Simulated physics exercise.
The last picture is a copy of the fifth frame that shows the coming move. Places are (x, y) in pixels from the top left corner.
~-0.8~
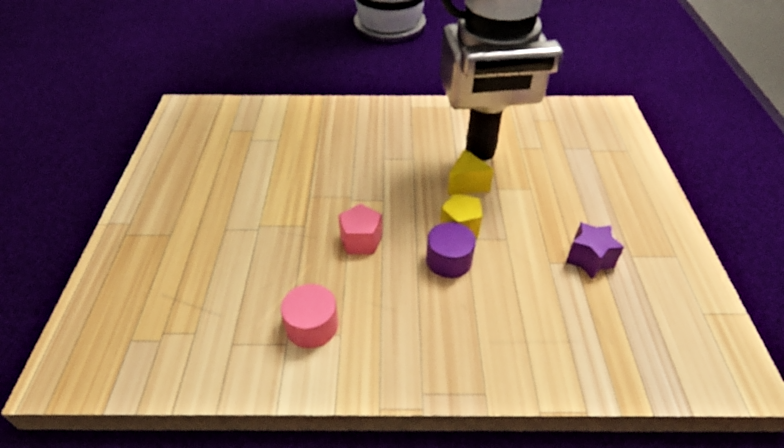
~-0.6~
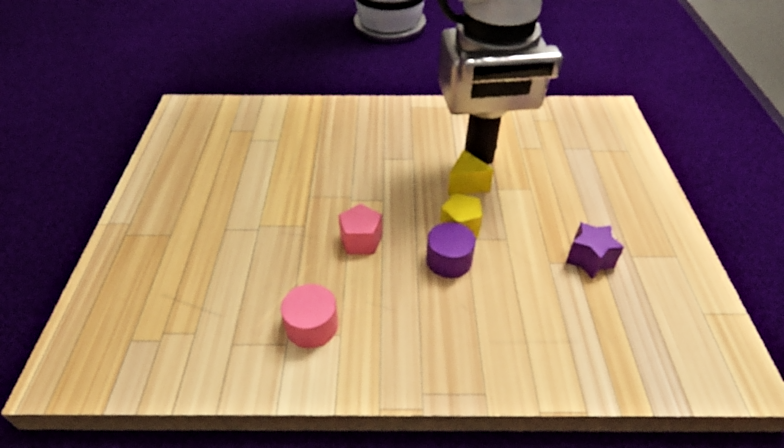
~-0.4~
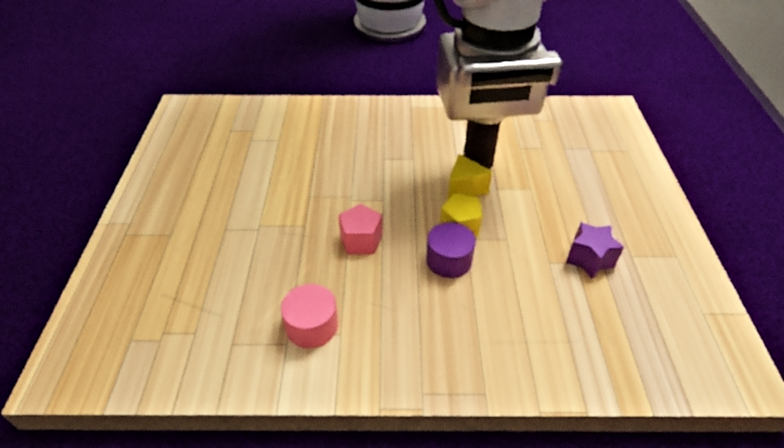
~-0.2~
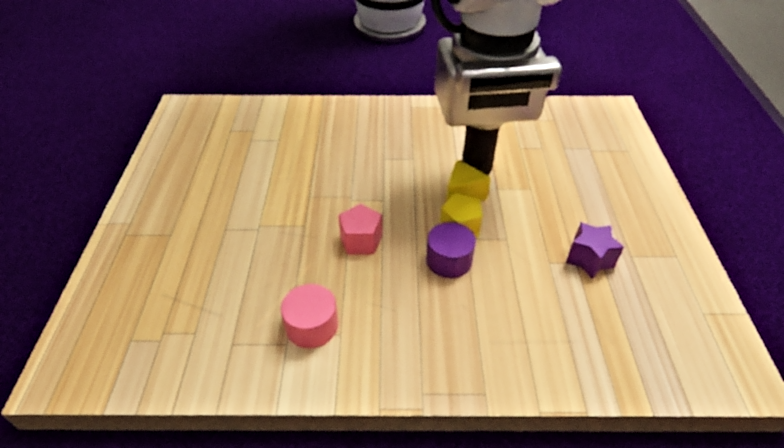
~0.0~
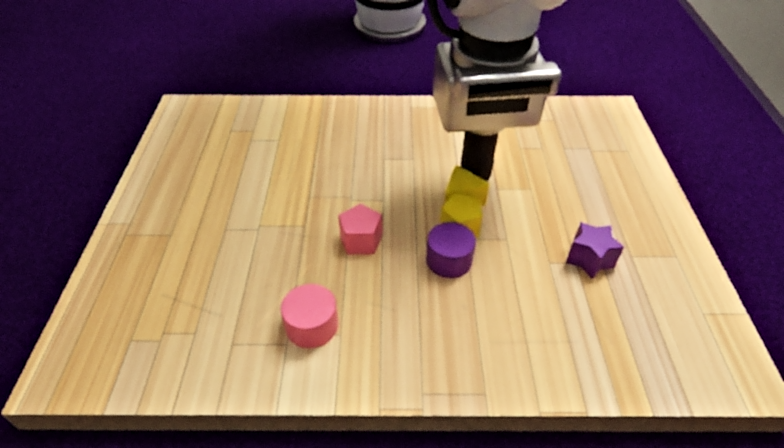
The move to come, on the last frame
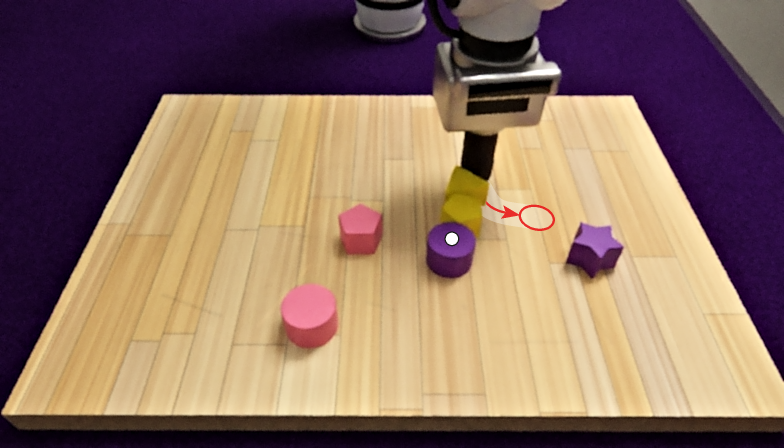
In the video, a robot arm's dark tool tip slowly nudges a yellow block a short way toward the viewer, closer to a yellow pentagon and purple disc, while the pink pieces and purple star stay still on the wooden board.
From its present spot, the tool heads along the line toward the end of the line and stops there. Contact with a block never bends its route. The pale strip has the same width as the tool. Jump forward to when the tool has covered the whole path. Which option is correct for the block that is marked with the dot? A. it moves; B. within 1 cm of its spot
Correct choice: B.
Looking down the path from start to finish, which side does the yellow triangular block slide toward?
It heads right.
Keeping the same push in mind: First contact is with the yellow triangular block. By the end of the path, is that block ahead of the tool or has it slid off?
Slid off.
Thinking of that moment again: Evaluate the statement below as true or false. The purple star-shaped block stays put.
That is true.
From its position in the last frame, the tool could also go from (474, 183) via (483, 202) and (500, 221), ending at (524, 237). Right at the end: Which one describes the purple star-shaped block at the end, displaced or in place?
By the end it is where it was.
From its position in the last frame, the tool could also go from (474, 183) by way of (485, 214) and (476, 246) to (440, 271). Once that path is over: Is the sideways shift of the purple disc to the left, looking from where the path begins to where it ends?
My answer is no.
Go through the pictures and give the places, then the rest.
Tool tip at (480, 153); block tops, purple disc at (452, 239); yellow pentagon at (463, 207); yellow triangular block at (470, 164); purple star-shaped block at (598, 238), in the first picture.
Tool at (479, 158); blocks unchanged, in the second picture.
Tool at (478, 163); yellow triangular block at (467, 168), in the third picture.
Tool at (476, 169); yellow triangular block at (466, 174), in the fourth picture.
Tool at (475, 174); purple disc at (452, 239); yellow pentagon at (463, 207); yellow triangular block at (464, 180); purple star-shaped block at (598, 238), in the fifth picture.
Path on the board, from (474, 183) via (485, 201) and (508, 213), ending at (537, 218); the dot is on the purple disc.
What follows on the original path. Halfway along, tool at (497, 201); yellow pentagon at (460, 209), turned 15° anticlockwise; yellow triangular block at (459, 187), turned 20° clockwise.
At the end, tool at (539, 209); purple disc in place; yellow pentagon at (460, 209), turned 15° anticlockwise; yellow triangular block at (459, 187), turned 20° clockwise; purple star-shaped block in place.
